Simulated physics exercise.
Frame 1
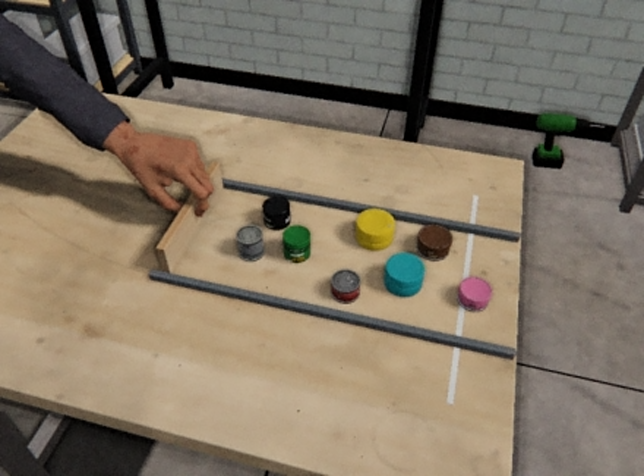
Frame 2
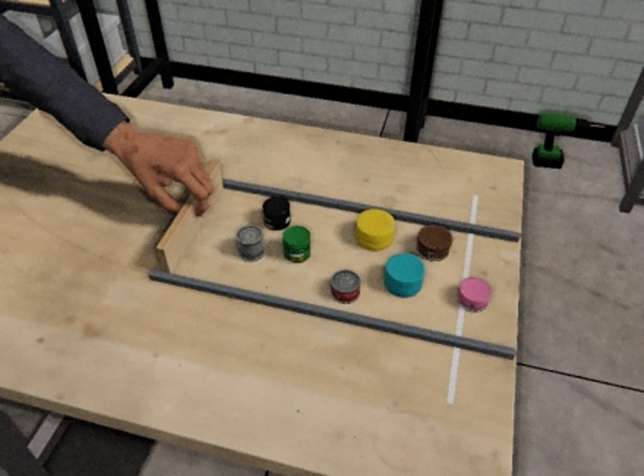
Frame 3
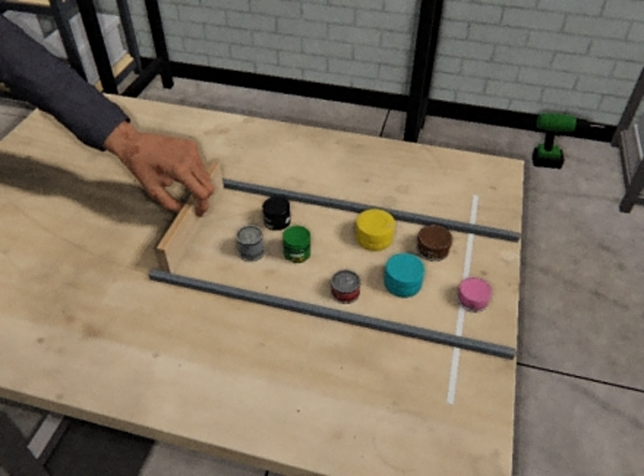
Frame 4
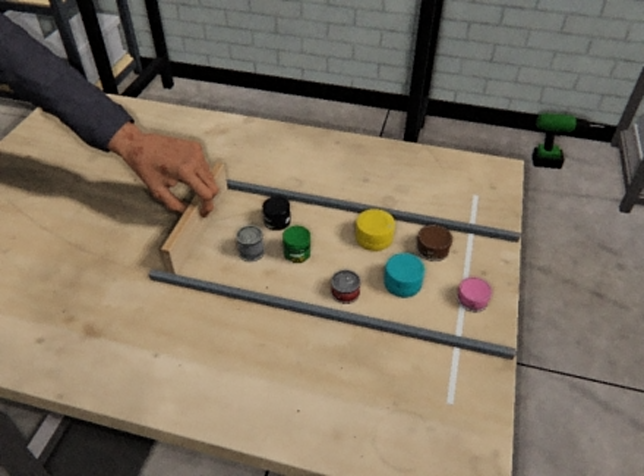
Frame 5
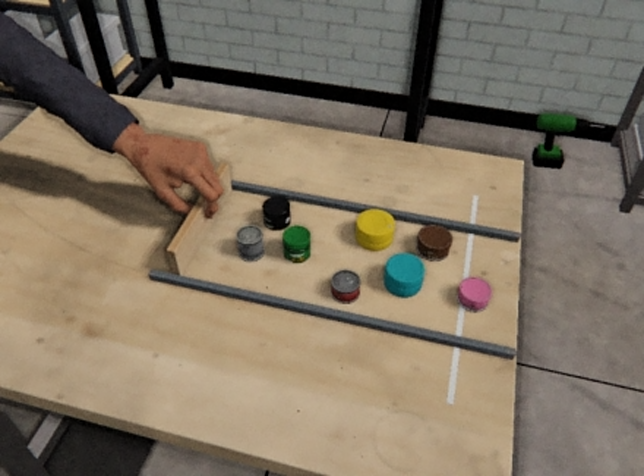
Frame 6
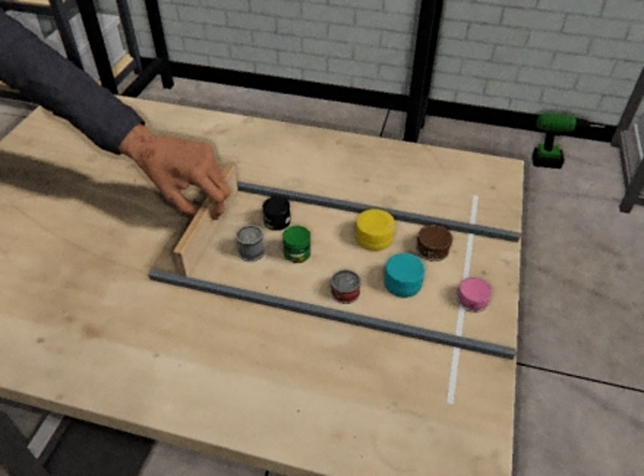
A hand in a dark sleeve, at the left, slides a small upright wooden board slightly rightward between two grey rails on a pale wooden table, seen from above at an angle in a room with a white brick wall. Ahead of it sit black, grey and green tubs, a red-and-grey pot, yellow and turquoise lids, a brown pot, and a pink tin by white tape. These objects and the camera stay still.
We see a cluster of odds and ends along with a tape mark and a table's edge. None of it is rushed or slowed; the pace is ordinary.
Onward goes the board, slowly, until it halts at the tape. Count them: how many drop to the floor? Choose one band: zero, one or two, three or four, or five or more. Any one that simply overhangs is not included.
One or two.
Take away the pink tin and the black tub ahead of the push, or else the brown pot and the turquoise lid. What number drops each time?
Try one: 1; try two: 0.
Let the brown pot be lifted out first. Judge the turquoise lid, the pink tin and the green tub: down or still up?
Outcome - turquoise lid staying, pink tin falling, green tub staying.
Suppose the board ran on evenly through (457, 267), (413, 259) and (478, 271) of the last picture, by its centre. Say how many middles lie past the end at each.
Per position: 2 / 0 / 4.
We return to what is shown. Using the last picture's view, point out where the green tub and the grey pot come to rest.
One is at about (482, 270), the other at about (479, 291).
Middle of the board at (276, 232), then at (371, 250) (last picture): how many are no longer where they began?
First 3, then 7.
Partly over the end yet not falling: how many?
The figure is 2.
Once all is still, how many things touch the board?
The count in contact is 4.
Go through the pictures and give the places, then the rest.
Pink tin (474, 294); brown pot (434, 243); turquoise lid (404, 275); board (193, 215); tape (465, 283), in the first picture.
Brown pot (434, 243); green tub (297, 245), in the second picture.
Turquoise lid (404, 275); red pot (346, 287), in the third picture.
Pink tin (474, 295); yellow lid (375, 230), in the fourth picture.
Brown pot (434, 243); black tub (277, 214), in the fifth picture.
Pink tin (474, 295); brown pot (434, 243); turquoise lid (404, 275); board (209, 219); tape (465, 283), in the sixth picture.
Early on, none off yet; pink tin at rest near (474, 295); brown pot at rest near (434, 243); turquoise lid at rest near (404, 275).
Finally, the number that fall off is one or two; lost, brown pot and pink tin.
